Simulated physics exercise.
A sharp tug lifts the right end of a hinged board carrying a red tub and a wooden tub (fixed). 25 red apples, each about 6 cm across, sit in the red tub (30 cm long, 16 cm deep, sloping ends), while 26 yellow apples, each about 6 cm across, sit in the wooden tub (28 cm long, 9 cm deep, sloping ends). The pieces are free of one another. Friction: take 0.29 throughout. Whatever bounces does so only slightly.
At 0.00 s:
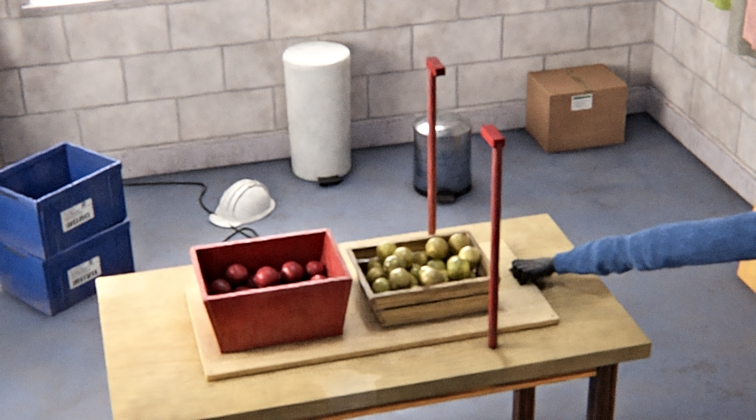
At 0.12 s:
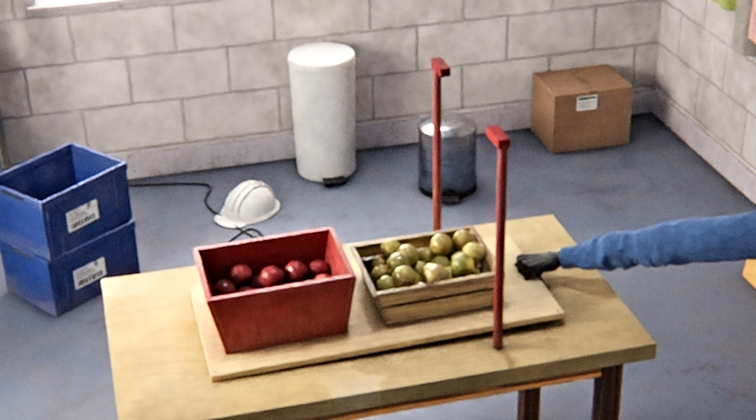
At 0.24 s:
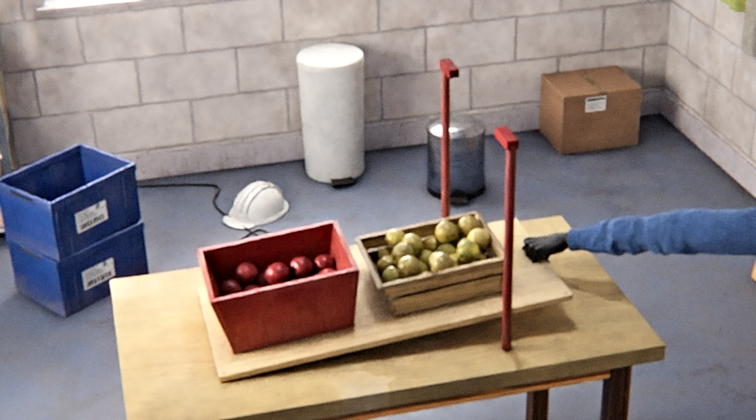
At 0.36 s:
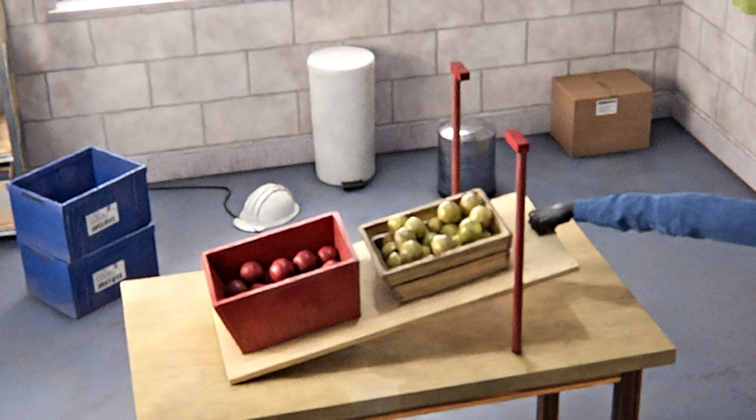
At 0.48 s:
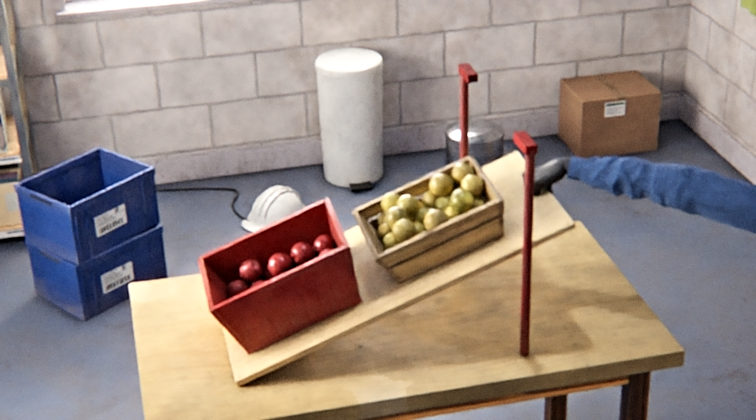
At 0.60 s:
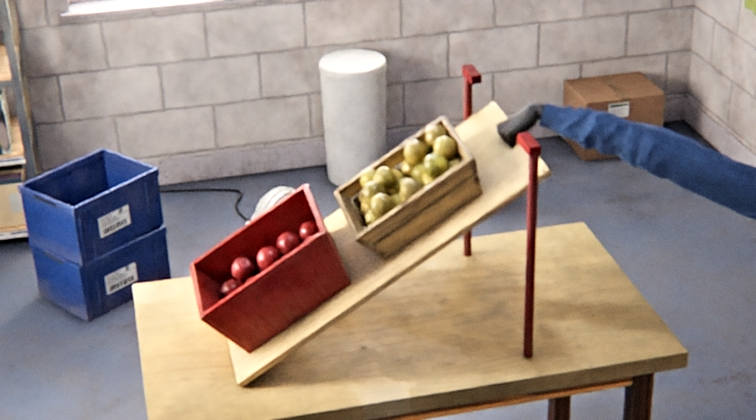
Hinged board rising at its right end, lifted by a gloved hand, tilting a red tub and a wooden tub of apples.
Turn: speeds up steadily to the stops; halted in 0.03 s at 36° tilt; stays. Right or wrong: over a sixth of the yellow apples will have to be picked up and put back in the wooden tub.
Right.
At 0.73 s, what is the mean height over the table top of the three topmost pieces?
Close to 58 cm up.
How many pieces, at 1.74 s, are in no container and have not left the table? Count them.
Near 8, by my count.
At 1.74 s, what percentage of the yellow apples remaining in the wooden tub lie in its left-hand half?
Around 90%.
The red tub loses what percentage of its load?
Red tub: 0%.
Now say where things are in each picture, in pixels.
In the first picture (we follow the rim corner now nearest the camera), wooden tub at (374, 296); red tub at (207, 298); tilt 0°; nothing out yet.
Wooden tub at (377, 293); red tub at (211, 299); tilt 1°, in the second picture.
Wooden tub at (382, 285); red tub at (214, 300); tilt 5°, in the third picture.
Wooden tub at (385, 273); red tub at (217, 304); tilt 11°, in the fourth picture.
Wooden tub at (378, 256); red tub at (213, 308); tilt 20°, in the fifth picture.
Wooden tub at (358, 236); red tub at (203, 314); tilt 31°; nothing out yet, in the sixth picture.
After 0.63 s, it hits the stops.
After 0.73 s, tilt 36°; 0 of 25 out of the red tub and 0 of 26 out of the wooden tub.
After 0.87 s, tilt 36°; 0 of 25 out of the red tub and 3 of 26 out of the wooden tub.
After 1.13 s, tilt 36°; 0 of 25 out of the red tub and 10 of 26 out of the wooden tub.
When it is over (at 1.74 s), 0 of 25 out of the red tub and 11 of 26 out of the wooden tub. Asked share, 11 of 26, 42 per cent.
